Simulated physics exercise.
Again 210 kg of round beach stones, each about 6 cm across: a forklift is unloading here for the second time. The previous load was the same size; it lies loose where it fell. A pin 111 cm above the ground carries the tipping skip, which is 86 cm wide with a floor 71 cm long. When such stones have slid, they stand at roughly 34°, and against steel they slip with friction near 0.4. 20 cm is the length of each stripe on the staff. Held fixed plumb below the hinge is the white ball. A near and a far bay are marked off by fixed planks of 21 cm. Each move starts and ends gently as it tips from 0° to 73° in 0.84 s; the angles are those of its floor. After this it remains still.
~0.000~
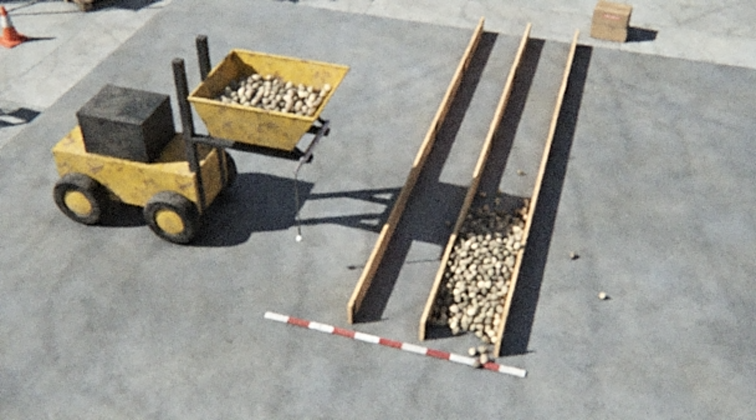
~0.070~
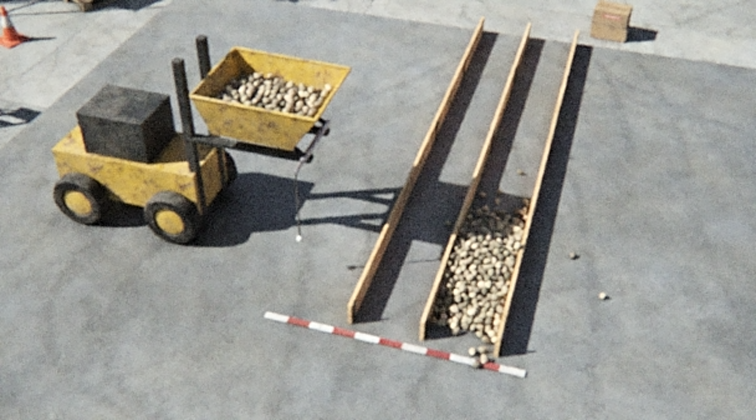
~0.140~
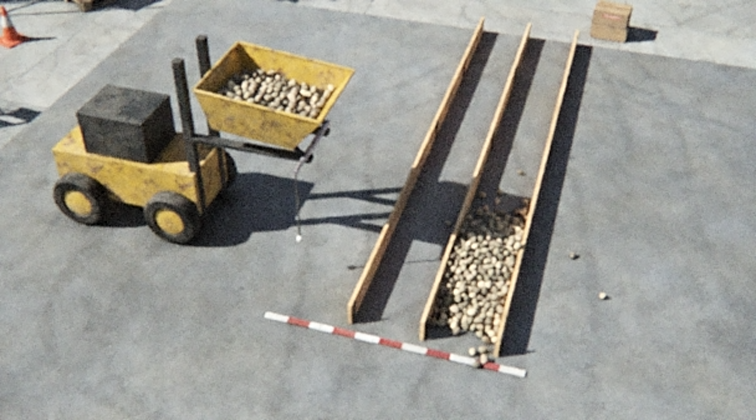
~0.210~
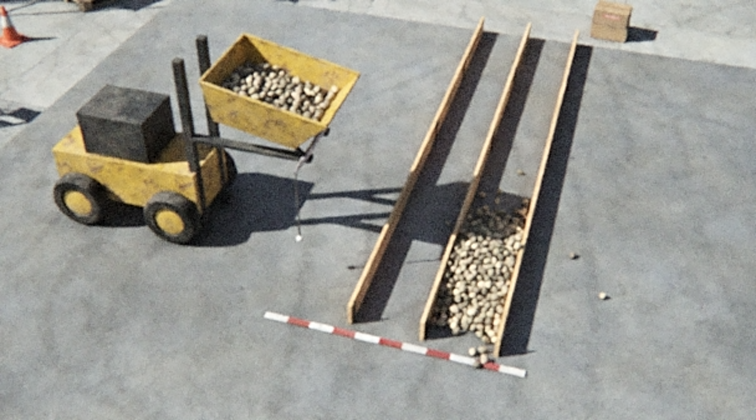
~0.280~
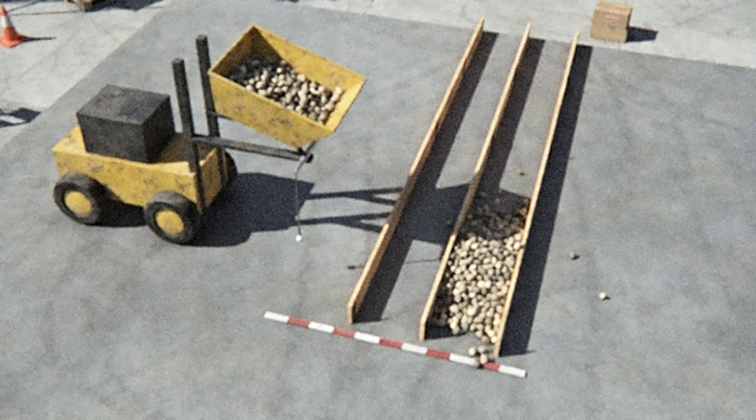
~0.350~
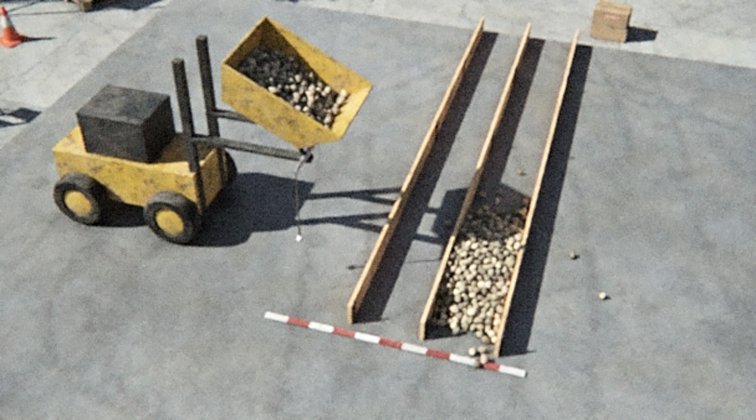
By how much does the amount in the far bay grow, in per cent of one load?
About 29 per cent.
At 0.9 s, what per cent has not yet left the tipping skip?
About 90 percent.
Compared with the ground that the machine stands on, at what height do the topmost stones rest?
Roughly 30 cm above that ground.
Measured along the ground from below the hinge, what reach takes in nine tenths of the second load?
Roughly 150 centimetres.
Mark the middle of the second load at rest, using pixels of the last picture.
Roughly at (433, 254) in the last picture.
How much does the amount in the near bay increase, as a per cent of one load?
Roughly 70 per cent of a load.
After 0.6 s the floor is at 62°; in per cent of one load, 100 in the tipping skip, 100 in the far bay; the foremost stones are at (535, 260).
After 0.9 s the floor is at 73°; in per cent of one load, 89 in the tipping skip, 1 short of the bays, 10 in the near bay, 100 in the far bay; the foremost stones are at (535, 260).
After 1.3 s the floor is at 73°; in per cent of one load, 29 in the tipping skip, 1 short of the bays, 50 in the near bay, 120 in the far bay; the foremost stones are at (532, 269).
After 3.6 s the floor is at 73°; in per cent of one load, 0 in the tipping skip, 71 in the near bay, 128 in the far bay, 0 past the last board; the foremost stones are at (545, 265). Net gain in the far bay, 29.
